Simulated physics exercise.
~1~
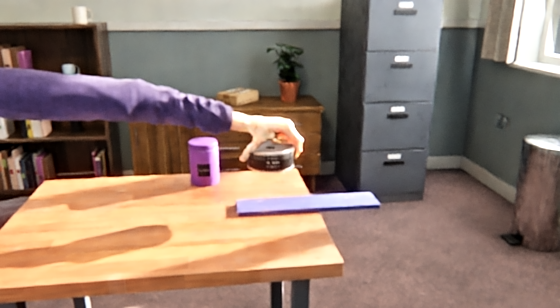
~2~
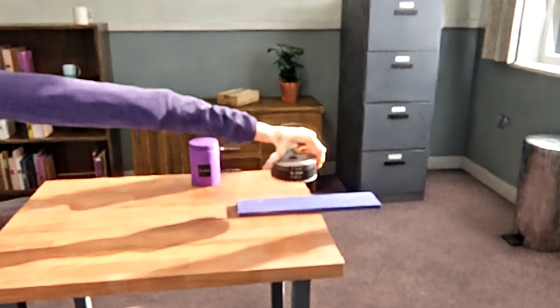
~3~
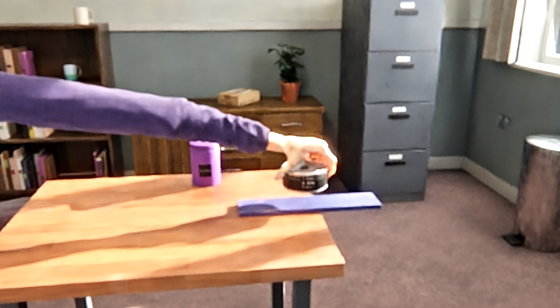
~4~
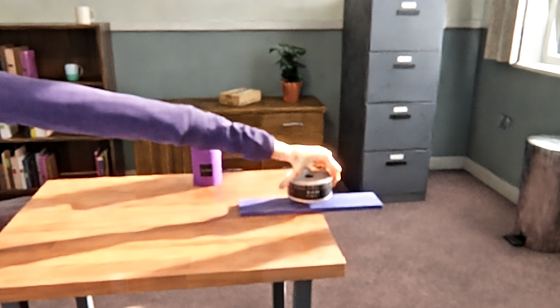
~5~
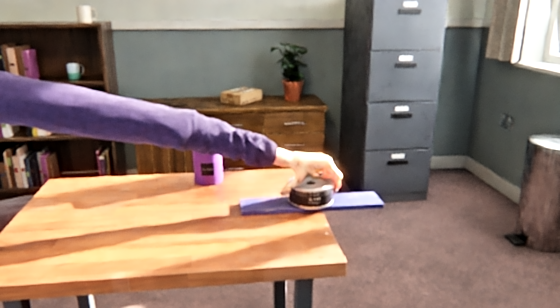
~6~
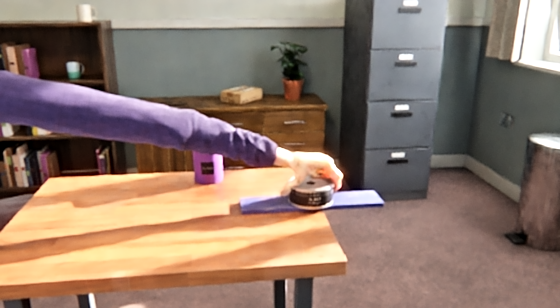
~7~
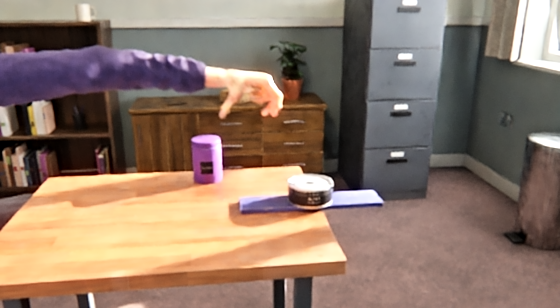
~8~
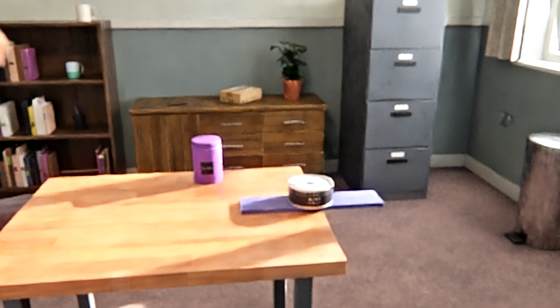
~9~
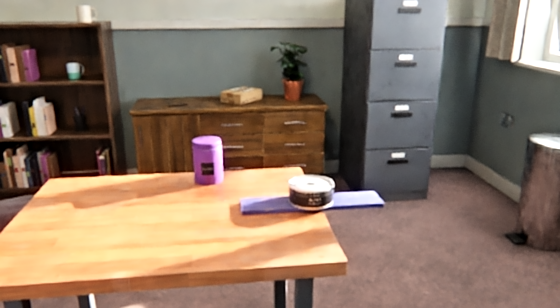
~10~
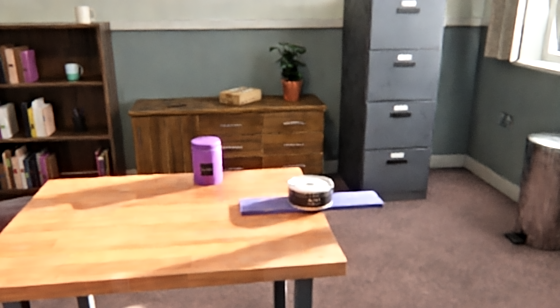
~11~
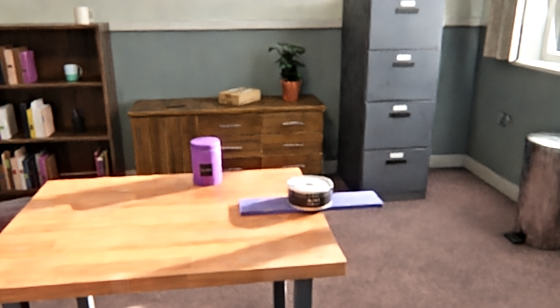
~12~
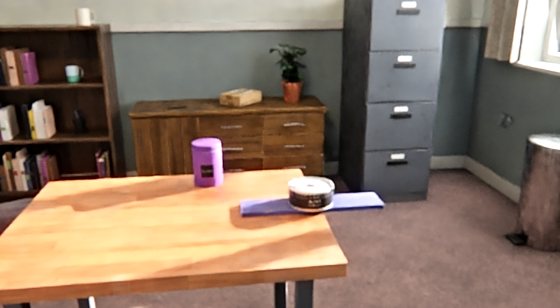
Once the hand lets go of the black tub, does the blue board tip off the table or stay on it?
The blue board stays on the table, still jutting over the edge with the black tub resting on it.
